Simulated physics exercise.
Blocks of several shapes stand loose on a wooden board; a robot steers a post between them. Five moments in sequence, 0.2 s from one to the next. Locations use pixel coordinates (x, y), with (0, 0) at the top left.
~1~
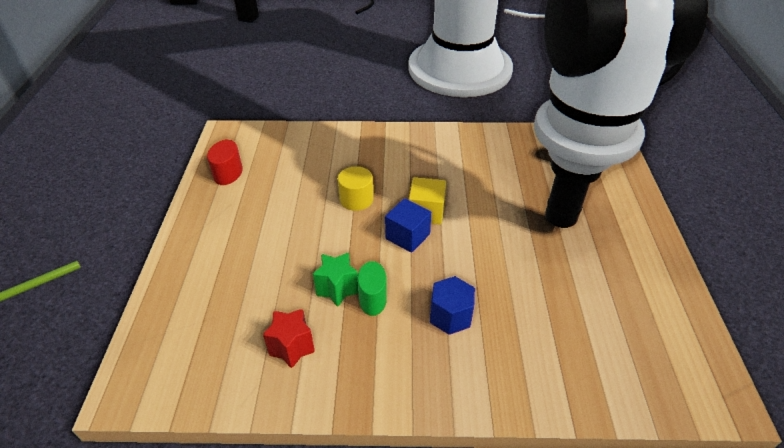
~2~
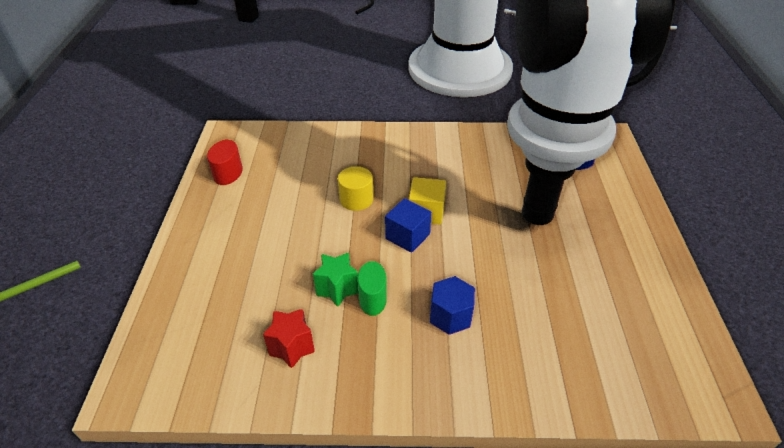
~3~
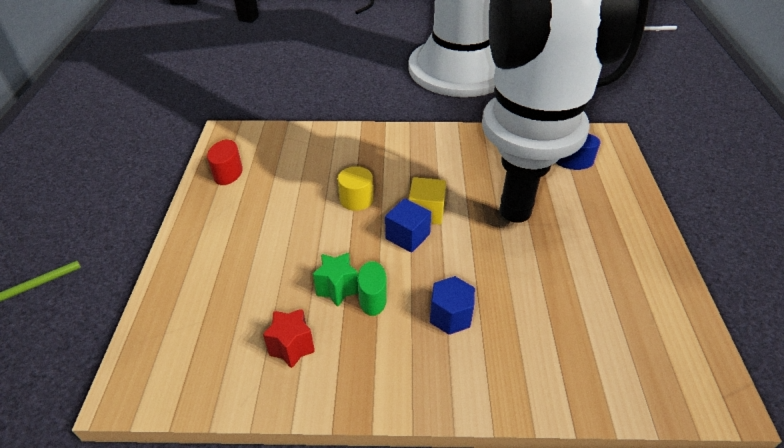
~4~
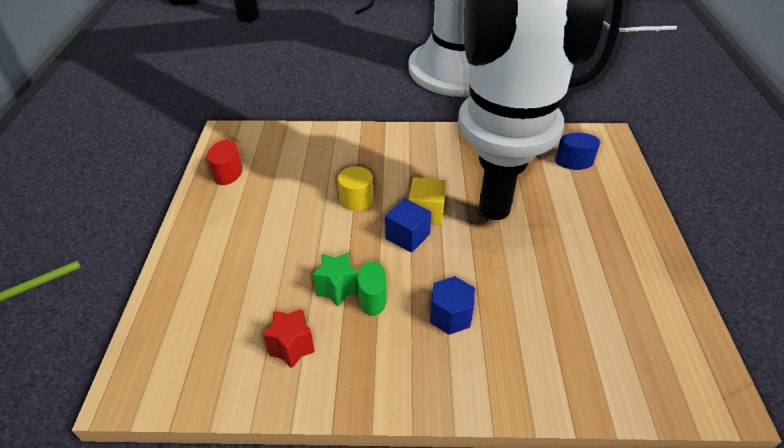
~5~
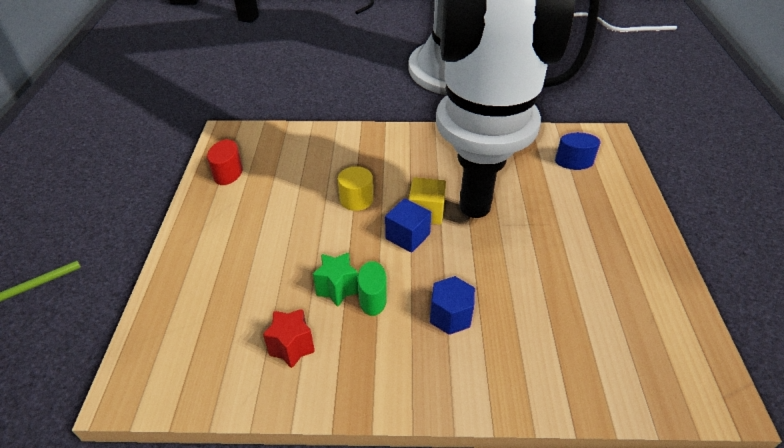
A robot arm moves its black post left across the wooden board, toward the yellow and blue blocks.
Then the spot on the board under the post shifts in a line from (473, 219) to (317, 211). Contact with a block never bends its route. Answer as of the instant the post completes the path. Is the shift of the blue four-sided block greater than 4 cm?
My answer is no.
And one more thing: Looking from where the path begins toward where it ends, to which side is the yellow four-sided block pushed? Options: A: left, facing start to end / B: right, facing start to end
Option B.
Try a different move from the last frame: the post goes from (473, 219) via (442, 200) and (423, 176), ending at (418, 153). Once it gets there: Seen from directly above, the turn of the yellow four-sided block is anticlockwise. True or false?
True - the claim holds.
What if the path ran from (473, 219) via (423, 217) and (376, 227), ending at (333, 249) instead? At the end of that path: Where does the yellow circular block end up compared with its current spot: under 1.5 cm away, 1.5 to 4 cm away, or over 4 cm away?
From 1.5 to 4 cm.
What follows on the original path. One third of the way, post at (421, 204); yellow four-sided block at (393, 181), turned 25° clockwise.
Two thirds of the way, post at (368, 202); yellow circular block at (317, 164); blue four-sided block at (401, 216), turned 30° anticlockwise; yellow four-sided block at (343, 177), turned 35° clockwise.
At the end, post at (316, 200); yellow circular block at (297, 149); blue four-sided block at (401, 216), turned 30° anticlockwise; yellow four-sided block at (304, 169), turned 70° clockwise.
